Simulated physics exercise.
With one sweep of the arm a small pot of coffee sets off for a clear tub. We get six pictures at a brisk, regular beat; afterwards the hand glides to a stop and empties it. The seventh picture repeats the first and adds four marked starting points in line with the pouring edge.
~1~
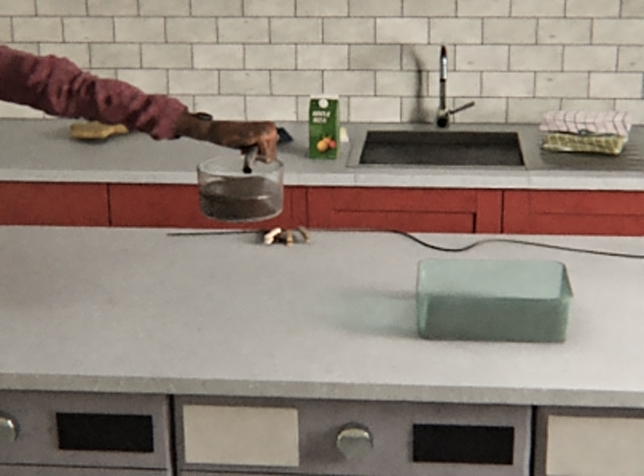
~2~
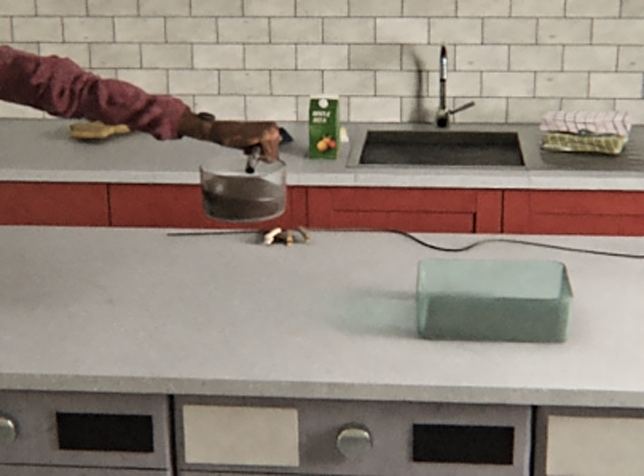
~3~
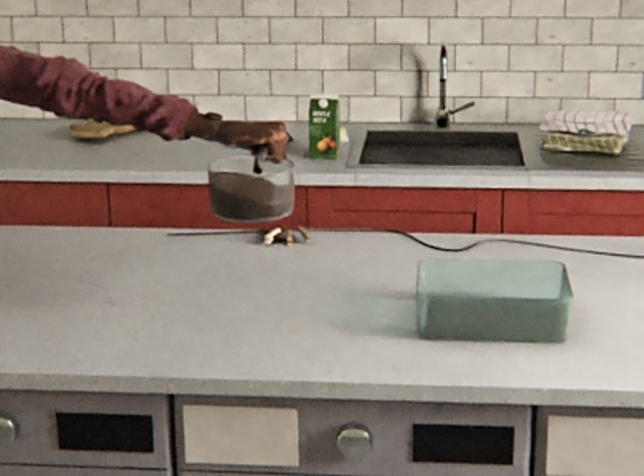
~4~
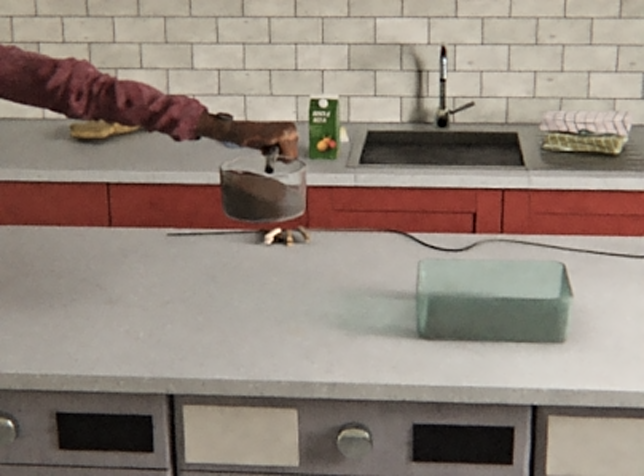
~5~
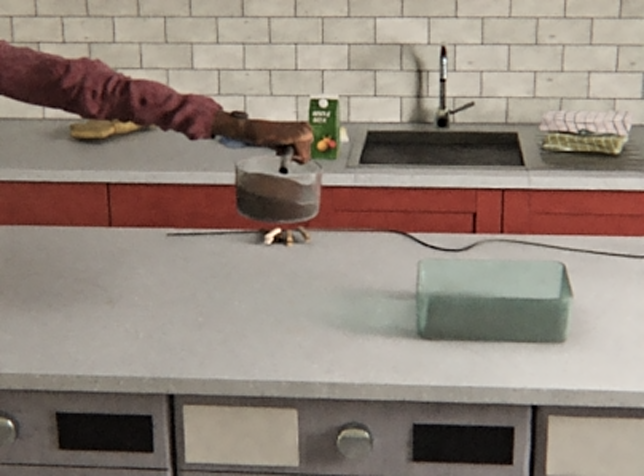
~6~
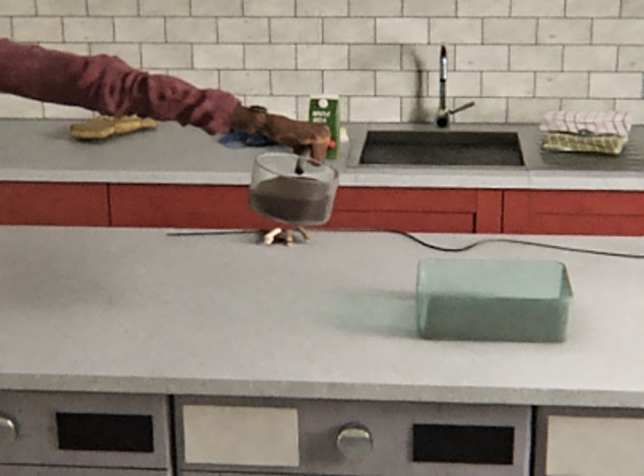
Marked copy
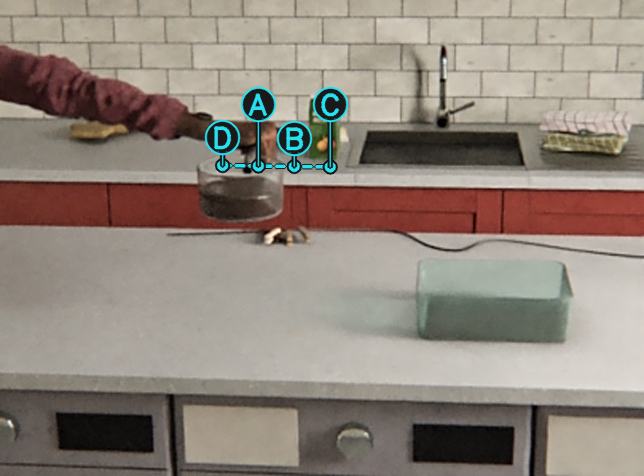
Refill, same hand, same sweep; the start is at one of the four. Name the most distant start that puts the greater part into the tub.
The limit is C.
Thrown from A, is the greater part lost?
Yes, it does.
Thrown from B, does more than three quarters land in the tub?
No, it does not.
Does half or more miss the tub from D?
Yes, it does.
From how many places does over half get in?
One of the four.
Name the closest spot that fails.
Spot B.
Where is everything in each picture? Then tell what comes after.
Upright, lip at (281, 166); tub from (418, 336) to (569, 340); nothing has left yet, in the first picture.
Upright, lip at (284, 166); nothing has left yet, in the second picture.
Upright, lip at (292, 166); nothing has left yet, in the third picture.
Upright, lip at (304, 166); nothing has left yet, in the fourth picture.
Tipped about 3°, lip at (320, 168); nothing has left yet, in the fifth picture.
Tipped about 12°, lip at (338, 176); nothing has left yet, in the sixth picture.
In cyan, A at (258, 166); B at (294, 166); C at (330, 166); D at (222, 165).
For spot A, about 0 % lands in the tub, 99 % falls short.
For spot B, about 32 % lands in the tub, 64 % falls short and 4 % goes beside or beyond.
For spot C, about 80 % lands in the tub, 13 % falls short and 6 % goes beside or beyond.
For spot D, about 0 % lands in the tub, 100 % falls short.
